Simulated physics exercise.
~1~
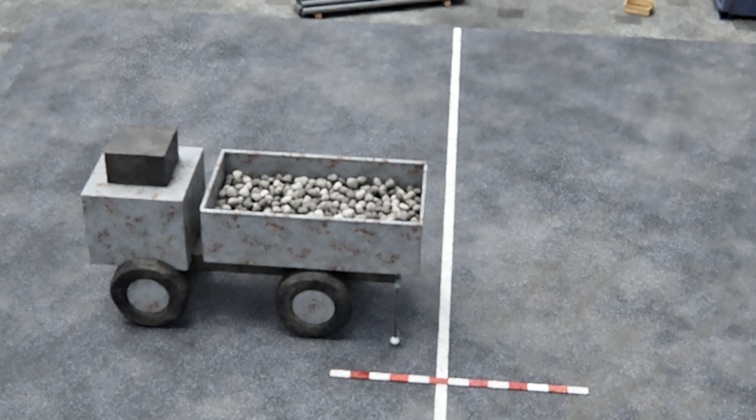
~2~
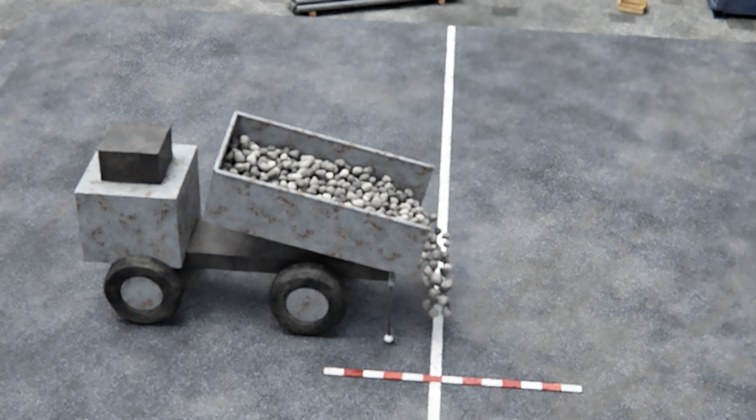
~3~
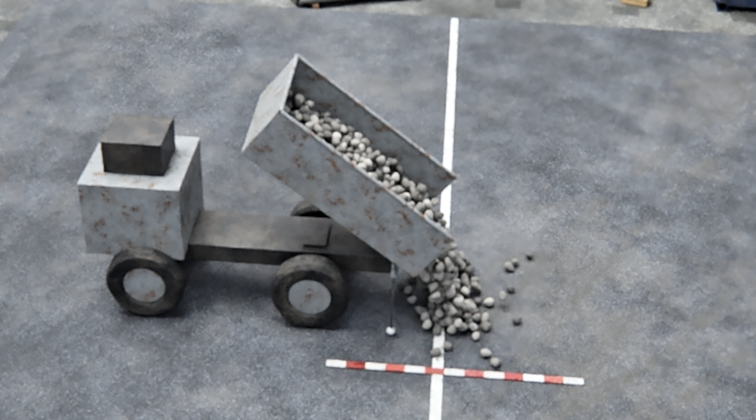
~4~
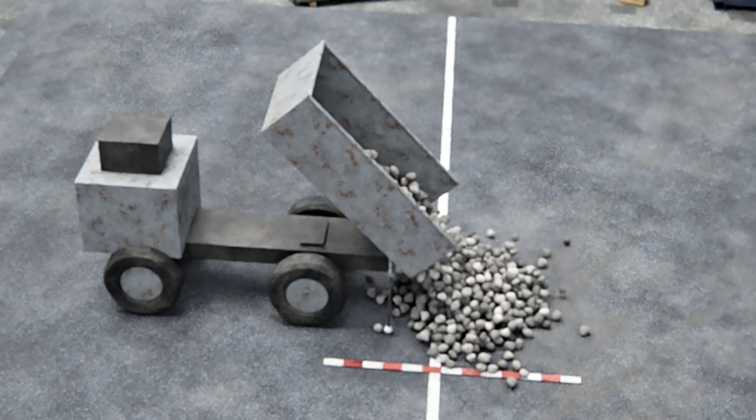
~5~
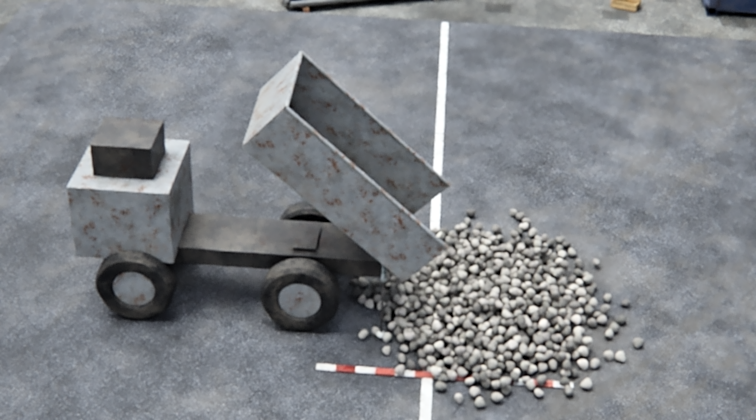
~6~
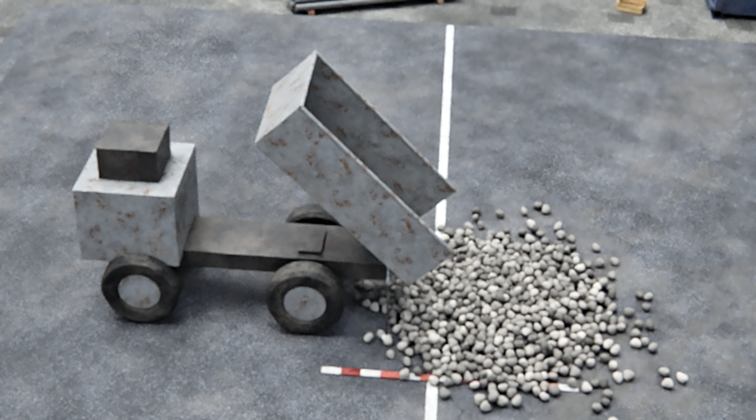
A rusty grey tipping bed full of rounded grey stones sits level on a dump truck, its open end just left of a white line painted across the dark ground. The front of the bed rises, and the first stones spill from the right end in a narrow stream. As it tilts more steeply, the stones pour down beside the line and scatter to the right. The pile broadens over the line and covers part of the red and white staff. At the end the bed stands raised and empty, with most of the stones lying past the line.
